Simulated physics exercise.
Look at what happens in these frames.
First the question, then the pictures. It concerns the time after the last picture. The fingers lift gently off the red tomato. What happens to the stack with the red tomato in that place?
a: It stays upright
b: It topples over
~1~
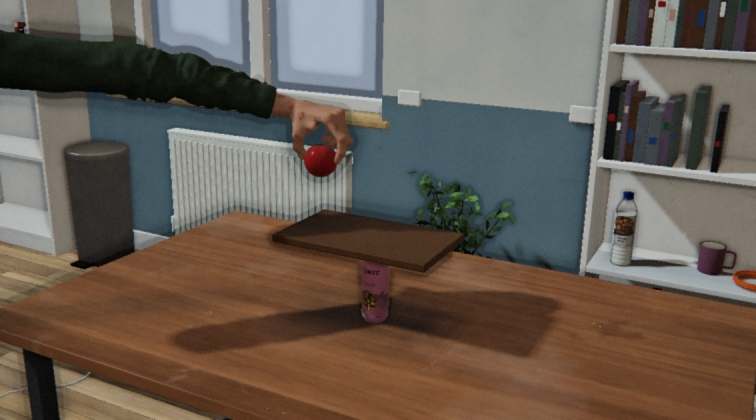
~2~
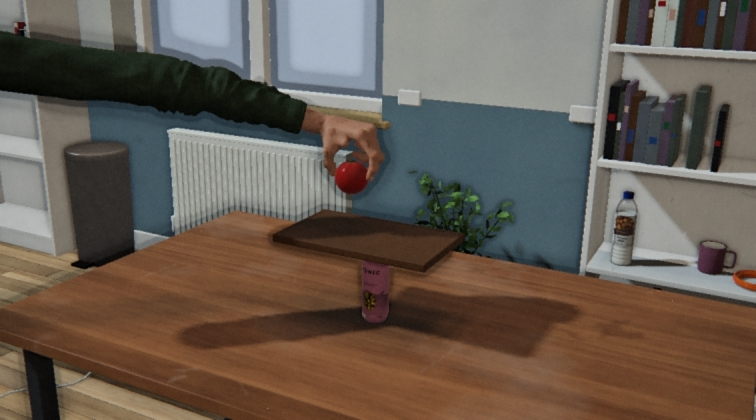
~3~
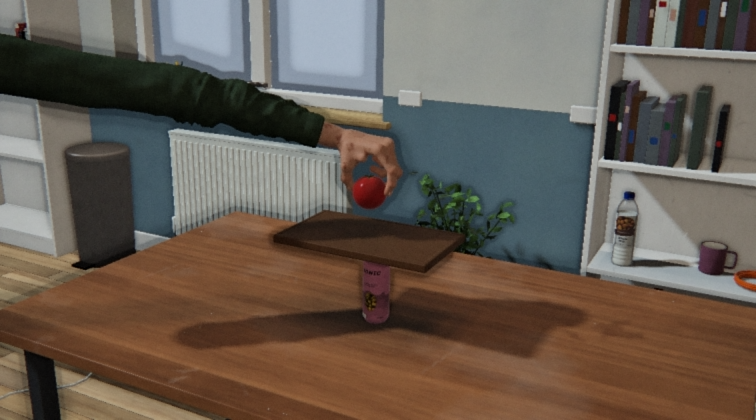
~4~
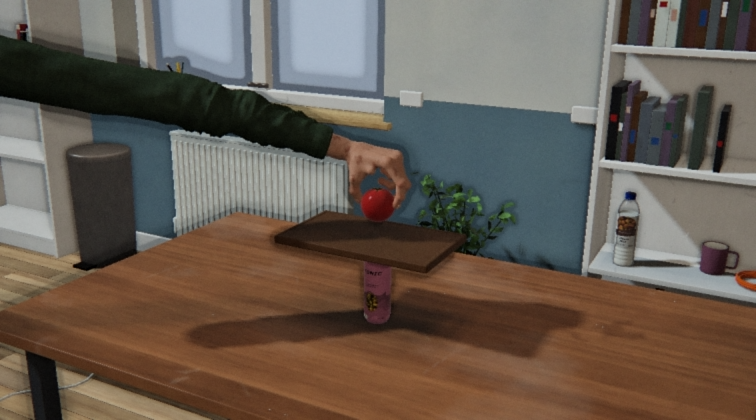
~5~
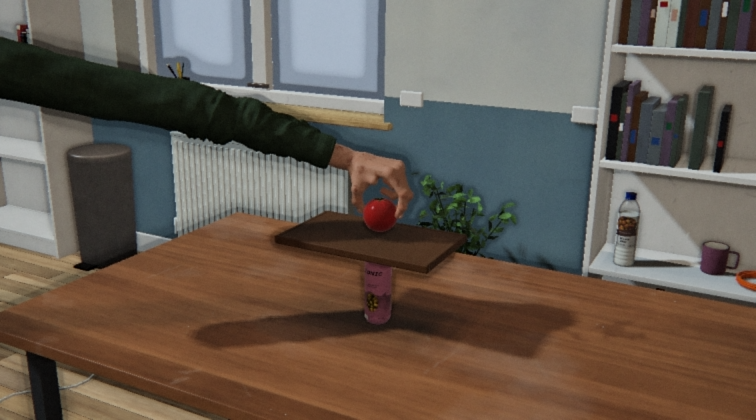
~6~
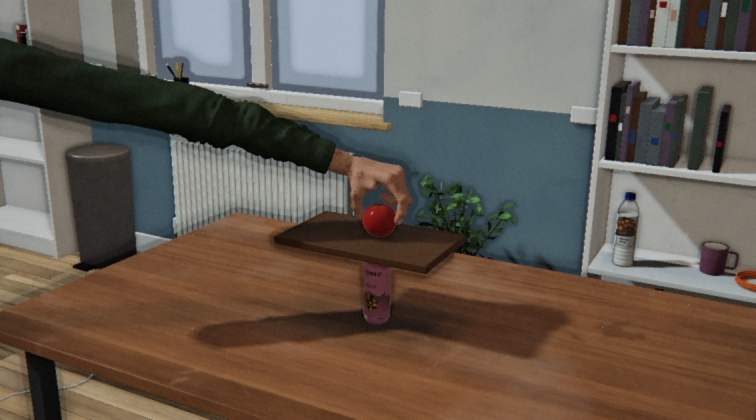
a.
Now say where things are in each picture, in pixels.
On its way; red tomato (321, 160); brown lid (369, 238), in the first frame.
On its way; red tomato (352, 177); brown lid (369, 238), in the second frame.
On its way; red tomato (370, 192); brown lid (370, 238), in the third frame.
On its way; red tomato (378, 204); brown lid (371, 239), in the fourth frame.
On its way; red tomato (380, 215); brown lid (371, 239), in the fifth frame.
Set down, still held; red tomato (380, 220); brown lid (371, 239), in the sixth frame.
Then, 0.20 s later than the last frame, all is still.
Then, 0.50 s later than the last frame, red tomato resting near (380, 220).
When it is over, all 3 as before. End places, in pixels of the last picture, red tomato near (380, 220). The stack stays up.
